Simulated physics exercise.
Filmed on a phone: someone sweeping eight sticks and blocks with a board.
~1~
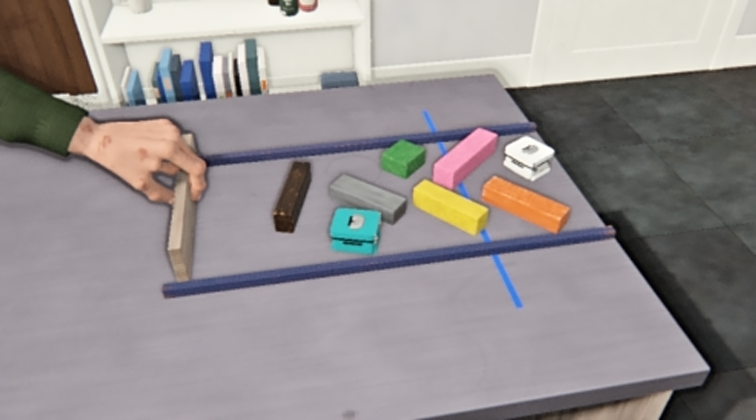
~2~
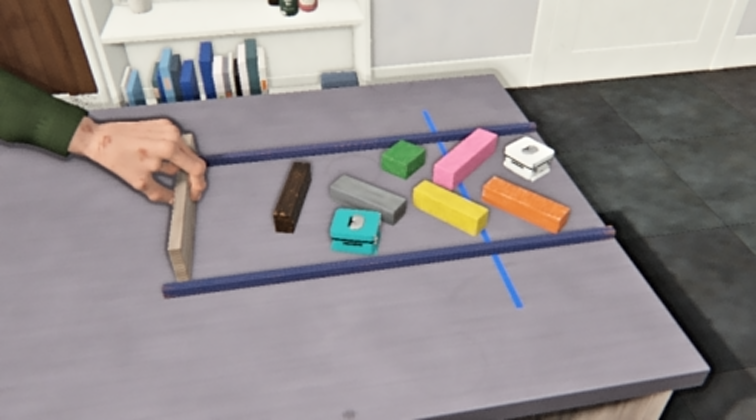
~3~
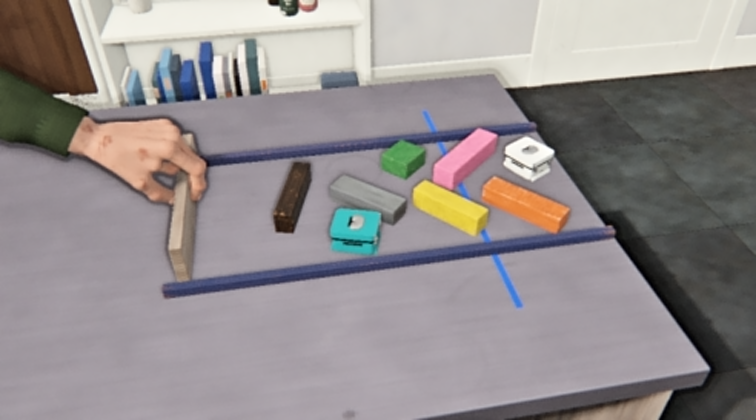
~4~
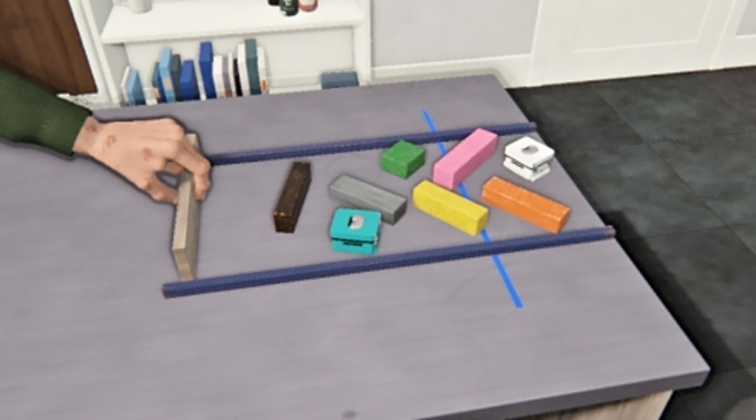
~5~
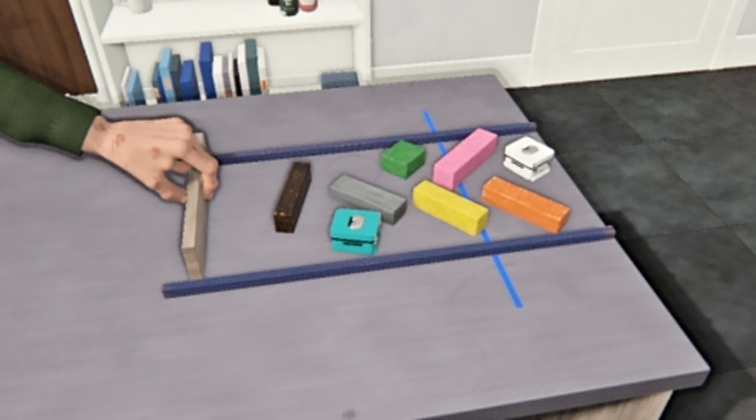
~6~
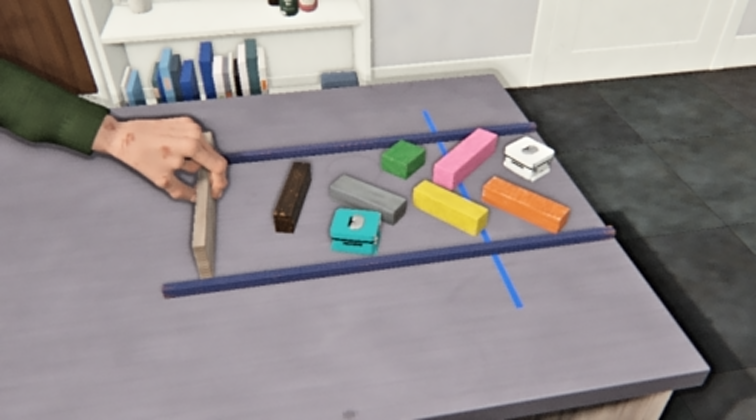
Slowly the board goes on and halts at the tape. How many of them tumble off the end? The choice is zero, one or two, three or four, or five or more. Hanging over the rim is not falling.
In the end the number that fall off is zero.
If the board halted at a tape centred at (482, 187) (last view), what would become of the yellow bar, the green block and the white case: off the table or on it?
The yellow bar holds on, the green block survives, the white case goes over.
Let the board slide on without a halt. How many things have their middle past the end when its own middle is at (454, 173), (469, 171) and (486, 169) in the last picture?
The counts: 0, 0 and 2.
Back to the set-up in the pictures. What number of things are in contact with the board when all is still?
2 of them.
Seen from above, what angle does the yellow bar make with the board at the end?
About 25°.
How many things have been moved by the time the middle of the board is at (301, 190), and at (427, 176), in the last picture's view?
First 1, then 7.
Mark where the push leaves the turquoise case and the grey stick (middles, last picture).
About (502, 214), and the other about (511, 191).
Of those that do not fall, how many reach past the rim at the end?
2 of them.
A little later, none off yet; white case at rest near (528, 160); orange bar at rest near (524, 204); pink bar at rest near (466, 158).
When it is over, the number that fall off is zero.
